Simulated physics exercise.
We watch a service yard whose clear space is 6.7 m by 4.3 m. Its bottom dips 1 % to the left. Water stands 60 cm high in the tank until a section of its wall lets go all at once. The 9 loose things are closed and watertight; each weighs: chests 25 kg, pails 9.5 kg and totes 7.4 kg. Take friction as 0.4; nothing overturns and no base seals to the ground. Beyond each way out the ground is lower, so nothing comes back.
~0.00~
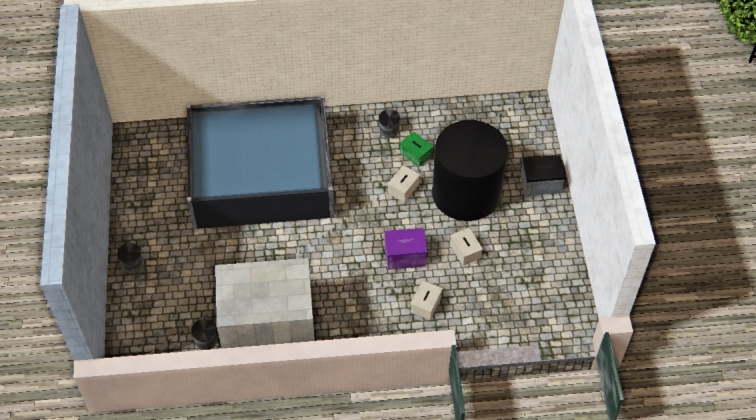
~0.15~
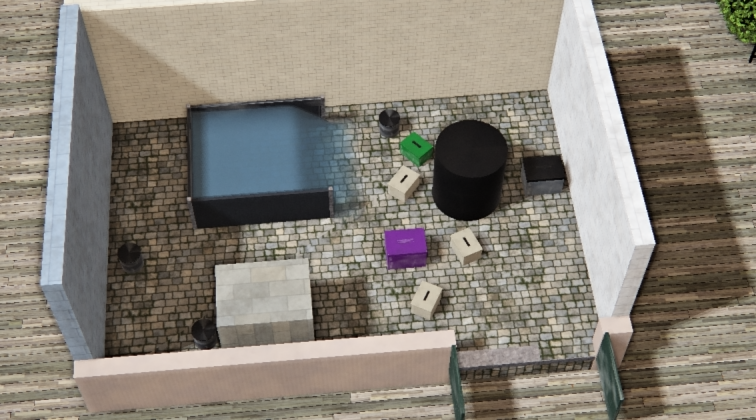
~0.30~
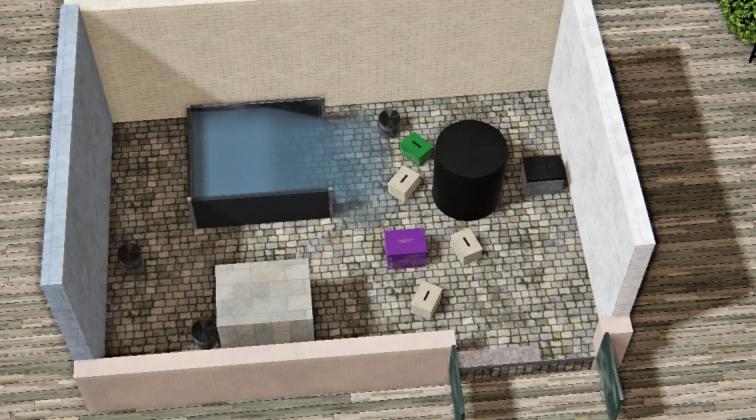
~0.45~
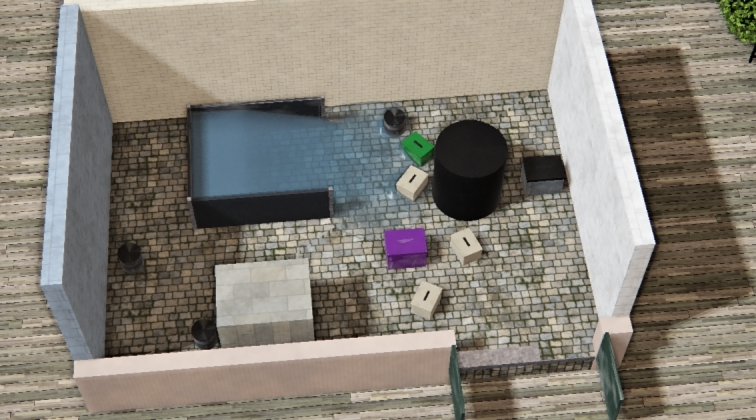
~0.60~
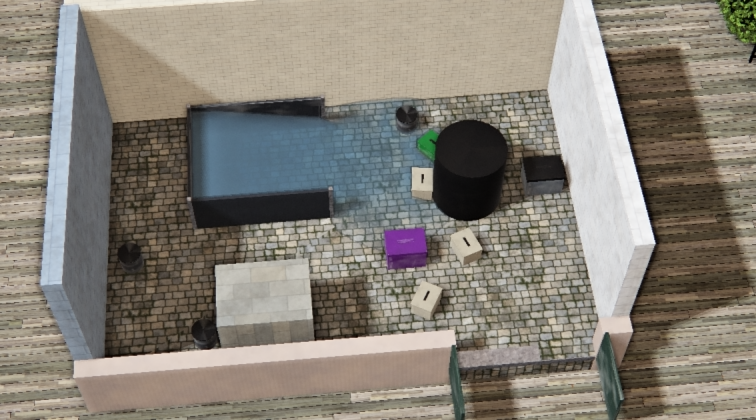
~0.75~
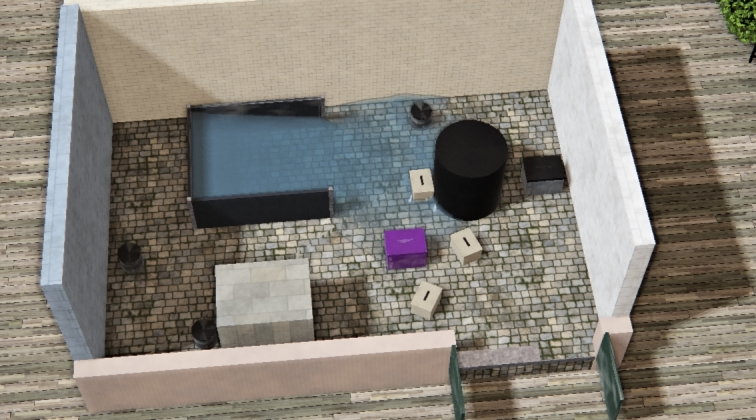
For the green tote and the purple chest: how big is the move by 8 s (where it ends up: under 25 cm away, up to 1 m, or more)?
Green tote ends far away, purple chest slides a little.
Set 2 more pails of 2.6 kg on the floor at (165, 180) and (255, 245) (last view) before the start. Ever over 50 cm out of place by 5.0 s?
In that order: Under, under.
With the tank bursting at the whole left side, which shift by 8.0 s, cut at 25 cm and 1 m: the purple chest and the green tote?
Then the purple chest barely shifts, the green tote holds its place.
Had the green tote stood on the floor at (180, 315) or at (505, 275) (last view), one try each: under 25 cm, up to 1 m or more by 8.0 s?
In that order: It stays put; it travels far.
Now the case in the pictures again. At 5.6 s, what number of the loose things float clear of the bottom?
I count 1.
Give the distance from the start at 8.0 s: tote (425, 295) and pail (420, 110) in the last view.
In turn: 120 cm, gone out.
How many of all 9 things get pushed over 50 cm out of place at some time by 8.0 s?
That makes 7.
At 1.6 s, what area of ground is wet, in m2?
About 13 m2.
After 1.6 s the green tote is near (549, 118), 2.0 m from its start, aground; the purple chest is near (406, 242), 0.0 m from its start, aground; 0 of 9 are out; 2 afloat.
After 3.6 s the green tote is near (562, 290), 3.1 m from its start, afloat; the purple chest is near (396, 277), 0.6 m from its start, aground; 1 of 9 are out; 4 afloat.
After 5.6 s the green tote has gone out; the purple chest is near (396, 277), 0.6 m from its start, aground; 5 of 9 are out; 1 afloat.
After 8.0 s the green tote has gone out; the purple chest is near (396, 277), 0.6 m from its start, aground; 5 of 9 are out; 1 afloat.
